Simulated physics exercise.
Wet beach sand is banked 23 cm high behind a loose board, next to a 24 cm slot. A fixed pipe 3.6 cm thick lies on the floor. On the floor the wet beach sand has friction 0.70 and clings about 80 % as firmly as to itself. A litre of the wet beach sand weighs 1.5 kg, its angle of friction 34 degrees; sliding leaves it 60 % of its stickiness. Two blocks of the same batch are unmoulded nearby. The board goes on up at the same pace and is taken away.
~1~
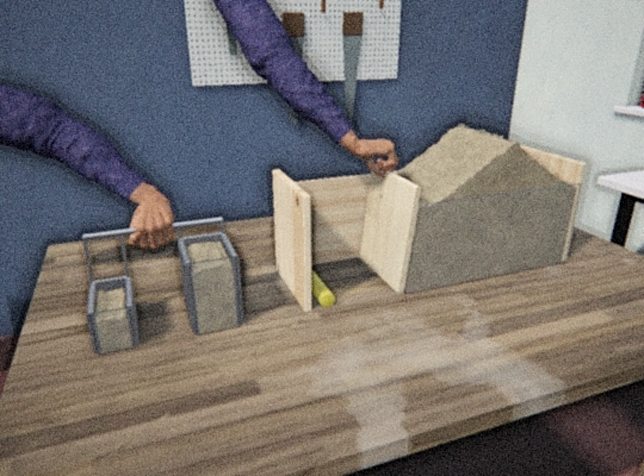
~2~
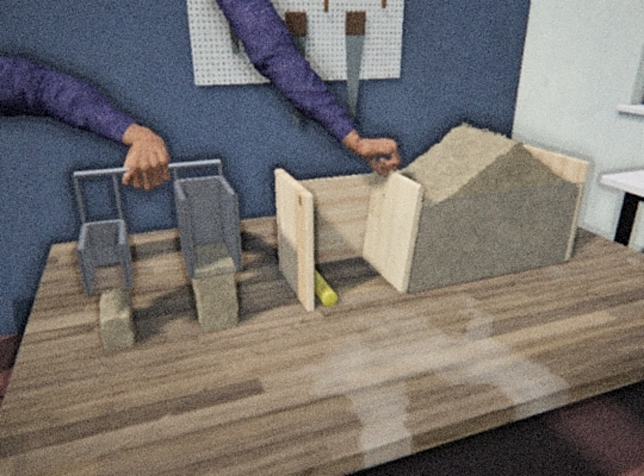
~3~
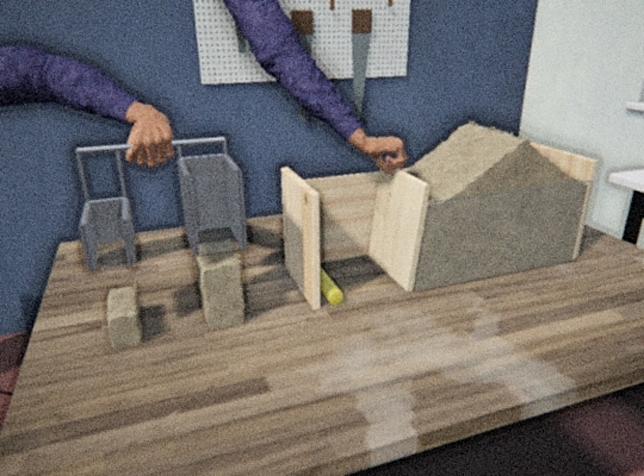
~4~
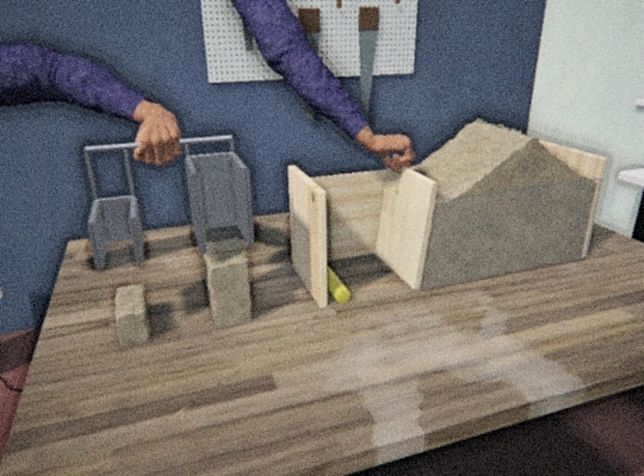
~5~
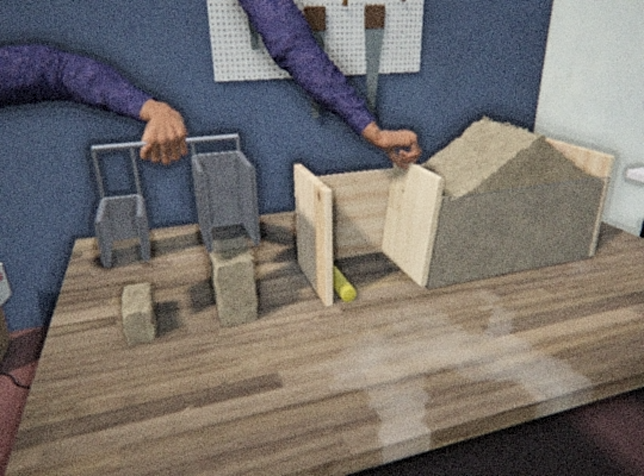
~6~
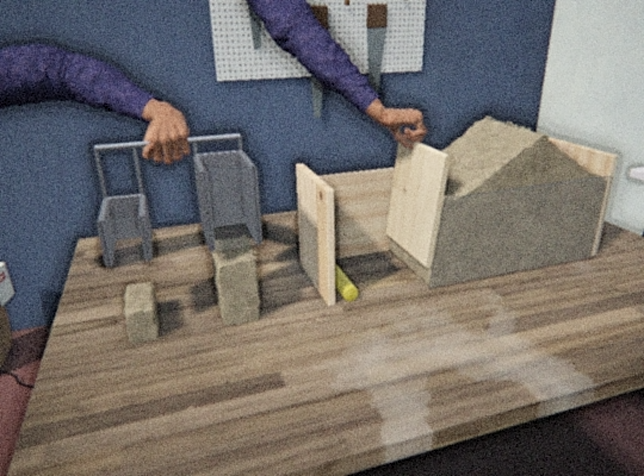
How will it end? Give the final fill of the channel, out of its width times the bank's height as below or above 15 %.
The result is below 15 %.
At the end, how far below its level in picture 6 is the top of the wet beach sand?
Roughly 0.0 cm.
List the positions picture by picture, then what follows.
Top of the board at (419, 204), not yet moved; crest of the wet beach sand at (519, 144); block heights 7.7 cm, 15 cm (left to right), in the first frame.
Top of the board at (422, 203), not yet moved; crest of the wet beach sand at (522, 144); block heights 7.7 cm, 15 cm (left to right), in the second frame.
Top of the board at (428, 202), not yet moved; crest of the wet beach sand at (530, 142); block heights 7.7 cm, 15 cm (left to right), in the third frame.
Top of the board at (436, 200), not yet moved; crest of the wet beach sand at (538, 139); block heights 7.7 cm, 15 cm (left to right), in the fourth frame.
Top of the board at (442, 195), moved 7 mm; crest of the wet beach sand at (545, 137); block heights 7.7 cm, 15 cm (left to right), in the fifth frame.
Top of the board at (449, 173), moved 5.8 cm; crest of the wet beach sand at (548, 137); block heights 7.7 cm, 15 cm (left to right), in the sixth frame.
Last picture + 0.21 s, the face still stands, with nothing on top of the pipe; the channel is 0 % full.
Last picture + 0.47 s, the face still stands, with nothing on top of the pipe; the channel is 0 % full.
Last picture + 0.72 s, the face still stands, with nothing on top of the pipe; the channel is 0 % full.
Last picture + 0.97 s, the face still stands, with nothing on top of the pipe; the channel is 0 % full.
Last picture + 1.01 s, the face still stands, with nothing on top of the pipe; the channel is 0 % full.
